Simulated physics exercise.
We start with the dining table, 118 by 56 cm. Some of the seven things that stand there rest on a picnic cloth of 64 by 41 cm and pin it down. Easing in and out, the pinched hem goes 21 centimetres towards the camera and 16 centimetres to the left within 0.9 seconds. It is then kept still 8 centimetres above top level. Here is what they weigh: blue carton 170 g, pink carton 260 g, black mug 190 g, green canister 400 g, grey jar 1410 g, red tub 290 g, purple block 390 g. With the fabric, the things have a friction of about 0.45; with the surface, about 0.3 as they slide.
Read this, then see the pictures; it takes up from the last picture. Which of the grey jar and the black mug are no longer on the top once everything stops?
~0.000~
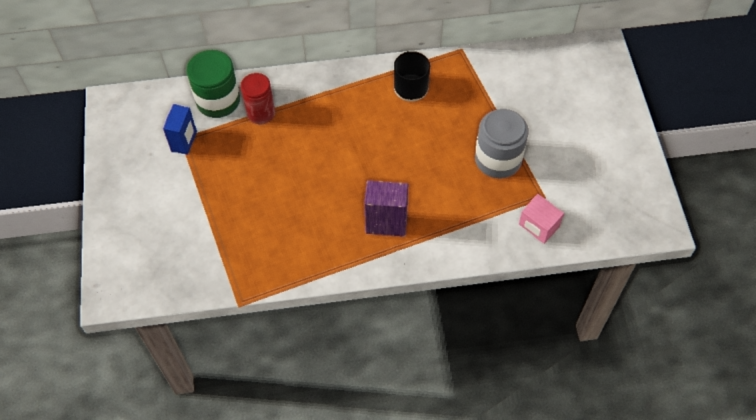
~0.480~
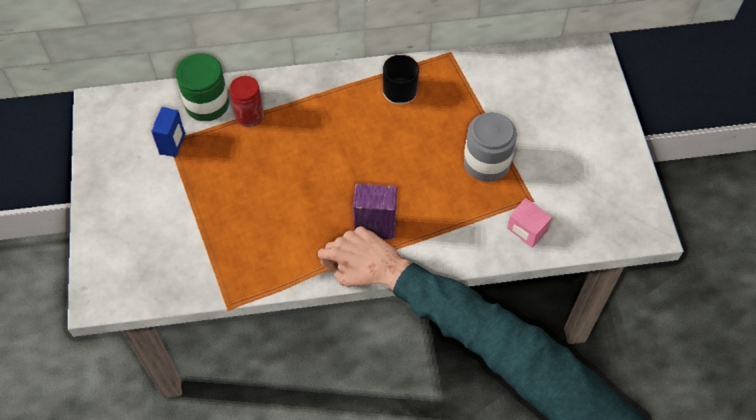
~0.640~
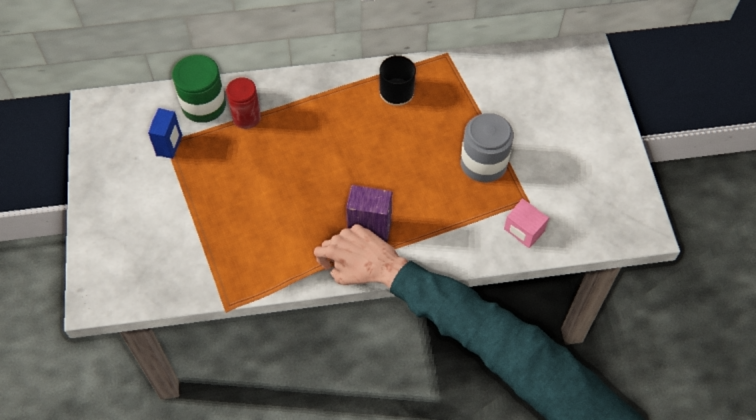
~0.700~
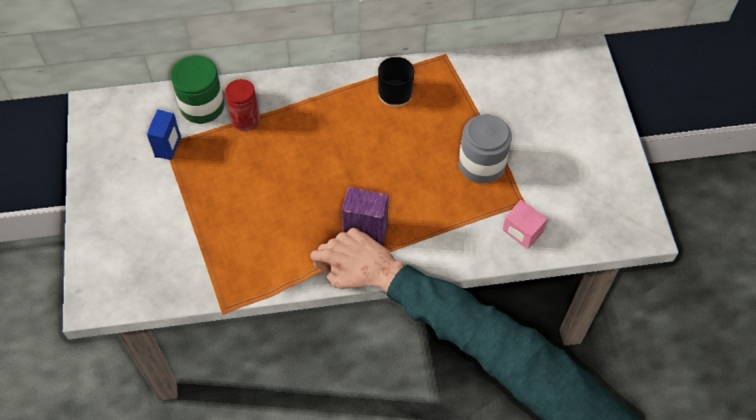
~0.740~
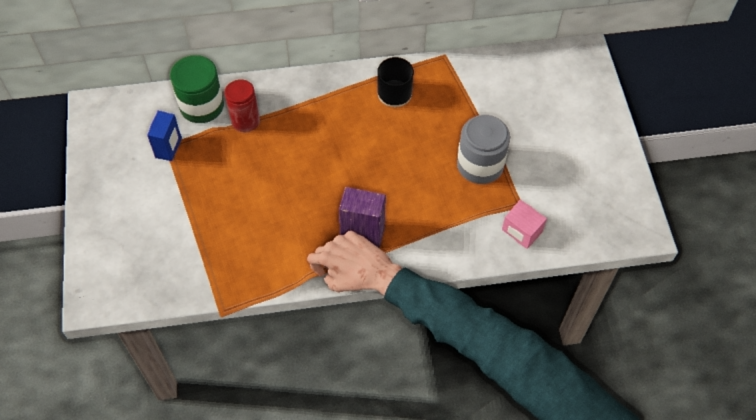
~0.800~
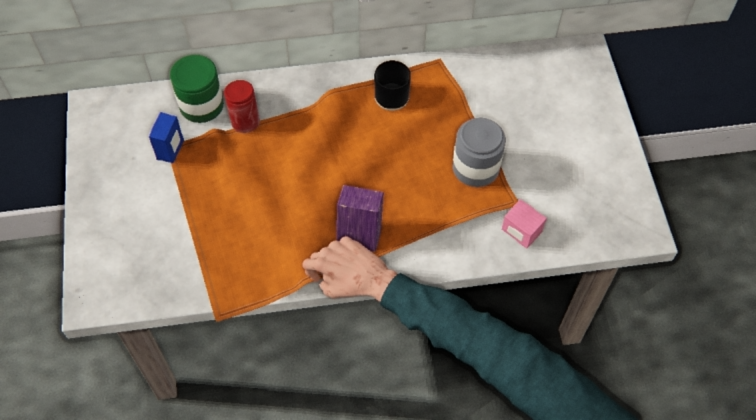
When it settles, the grey jar is still on the top, the black mug is still on the top.
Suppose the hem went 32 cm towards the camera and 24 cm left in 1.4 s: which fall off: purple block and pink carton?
So the purple block comes down, and the pink carton does not fall.
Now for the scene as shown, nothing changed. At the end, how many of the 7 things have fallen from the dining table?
It adds up to 1.
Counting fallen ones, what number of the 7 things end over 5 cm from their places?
The answer is 4 of them.
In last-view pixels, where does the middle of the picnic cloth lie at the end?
I'd say it sits around (243, 280) in the last picture.
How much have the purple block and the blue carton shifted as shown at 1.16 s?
Purple block: 10 cm; blue carton: 8 cm.
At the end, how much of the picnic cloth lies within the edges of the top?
I'd say close to 70 per cent of it.
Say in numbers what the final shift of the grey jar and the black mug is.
Roughly: Grey jar 30 cm; black mug 30 cm.
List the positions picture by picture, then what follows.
The first frame shows grey jar (505, 126); black mug (412, 65); picnic cloth corners (239, 308) (462, 49).
The second frame shows picnic cloth corners (228, 311) (451, 52); grip (334, 269).
The third frame shows purple block (369, 199); picnic cloth corners (226, 312) (448, 53); grip (330, 267).
The fourth frame shows purple block (365, 202); picnic cloth corners (223, 315) (446, 54); grip (326, 271).
The fifth frame shows purple block (362, 203); picnic cloth corners (221, 317) (445, 55); grip (324, 274).
The sixth frame shows grey jar (482, 135); black mug (393, 74); picnic cloth corners (217, 321) (440, 59); grip (319, 279).
By 1.0 s, 95 % of the picnic cloth is still over the top; black mug 10 cm off its start, grey jar 9 cm off its start, purple block on its side, 5 cm off its start.
By 1.2 s, 85 % of the picnic cloth is still over the top; black mug 18 cm off its start, grey jar 17 cm off its start, purple block on its side, 10 cm off its start.
By 1.3 s, 75 % of the picnic cloth is still over the top; black mug 27 cm off its start at (315, 158), grey jar 25 cm off its start at (398, 210), purple block on its side, 17 cm off its start at (330, 288).
By 1.5 s, 70 % of the picnic cloth is still over the top; grey jar 30 cm off its start, black mug 30 cm off its start, purple block over the edge.
By 3.1 s, 70 % of the picnic cloth is still over the top; black mug 31 cm off its start at (303, 172), grey jar 31 cm off its start at (378, 232), purple block over the edge, blue carton 15 cm off its start at (186, 178).
